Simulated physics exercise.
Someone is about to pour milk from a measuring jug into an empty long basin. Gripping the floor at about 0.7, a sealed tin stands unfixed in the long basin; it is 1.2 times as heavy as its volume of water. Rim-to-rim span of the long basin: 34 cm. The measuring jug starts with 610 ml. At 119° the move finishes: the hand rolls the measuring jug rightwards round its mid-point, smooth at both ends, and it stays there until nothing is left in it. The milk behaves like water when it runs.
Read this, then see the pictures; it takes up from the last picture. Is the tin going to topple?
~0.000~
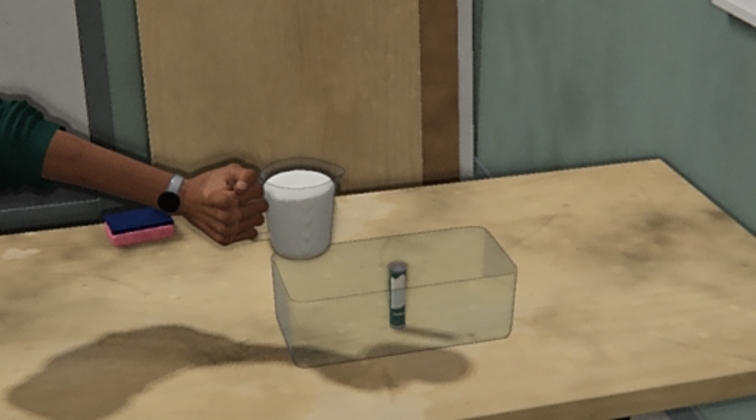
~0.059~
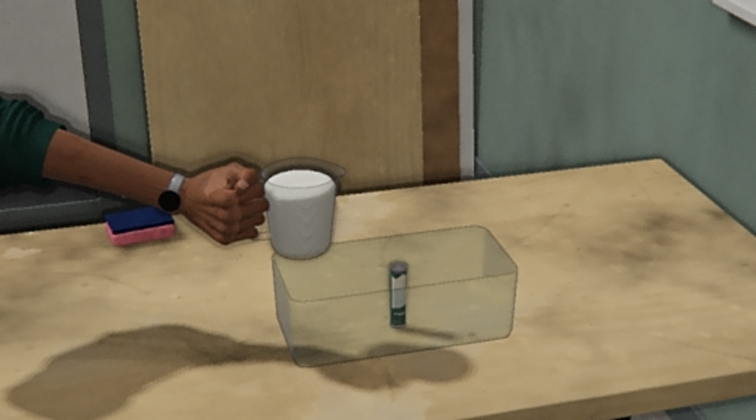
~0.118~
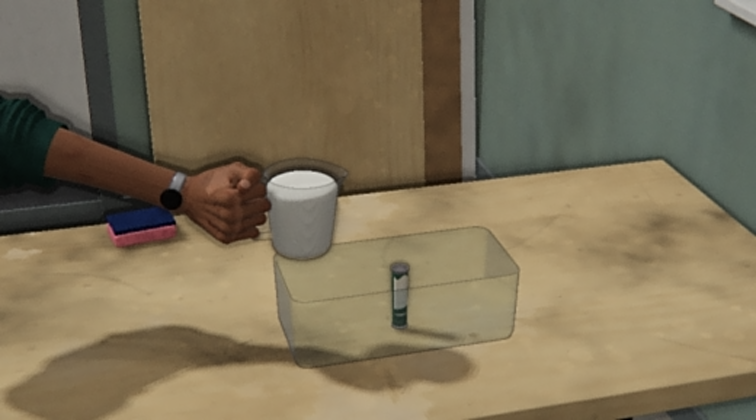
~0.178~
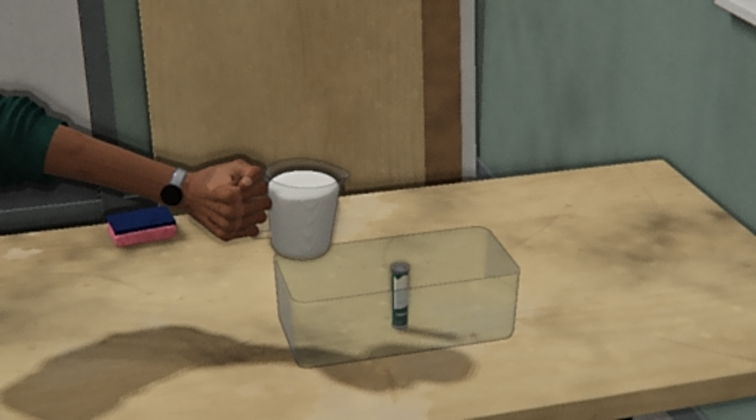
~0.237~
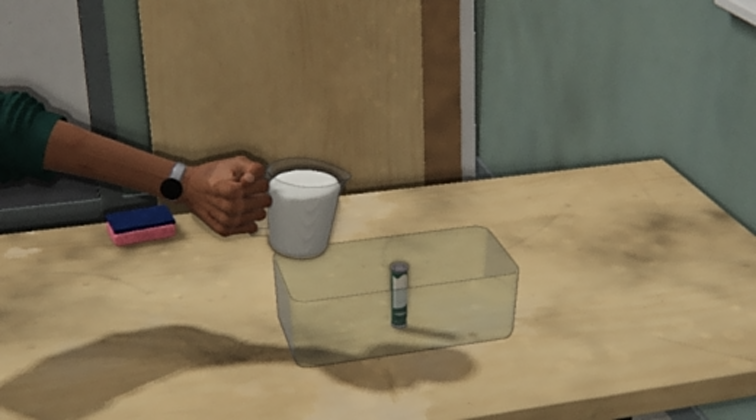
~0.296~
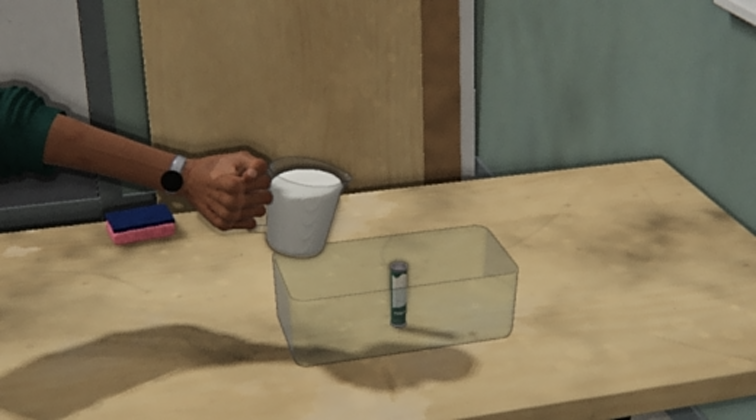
It's bound to be brought down.
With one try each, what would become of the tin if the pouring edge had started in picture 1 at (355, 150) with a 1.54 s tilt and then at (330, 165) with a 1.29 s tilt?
Trial 1 - tin tips; trial 2 - tin tips.
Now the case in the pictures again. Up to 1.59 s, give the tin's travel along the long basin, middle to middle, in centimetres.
Near 8 cm.
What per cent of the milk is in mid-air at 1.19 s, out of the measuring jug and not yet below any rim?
7 per cent or so.
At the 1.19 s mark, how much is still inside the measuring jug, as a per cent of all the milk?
About 14 per cent.
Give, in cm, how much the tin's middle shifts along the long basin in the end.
Around 8.0 cm.
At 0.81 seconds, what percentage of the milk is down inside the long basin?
12 %, more or less.
Then, 0.81 s in, the tilt is 66° and 74 per cent is still to pour; the tin stands where it began.
Then, 1.19 s in, the tilt is 106° and 13 per cent is still to pour; the tin lies on its side.
Then, 1.59 s in, the tilt is 119° and 0 per cent is still to pour; the tin lies on its side.
Then, 2.02 s in, the tilt is 119° and 0 per cent is still to pour; the tin lies on its side.
Finally, the tin lies on its side.
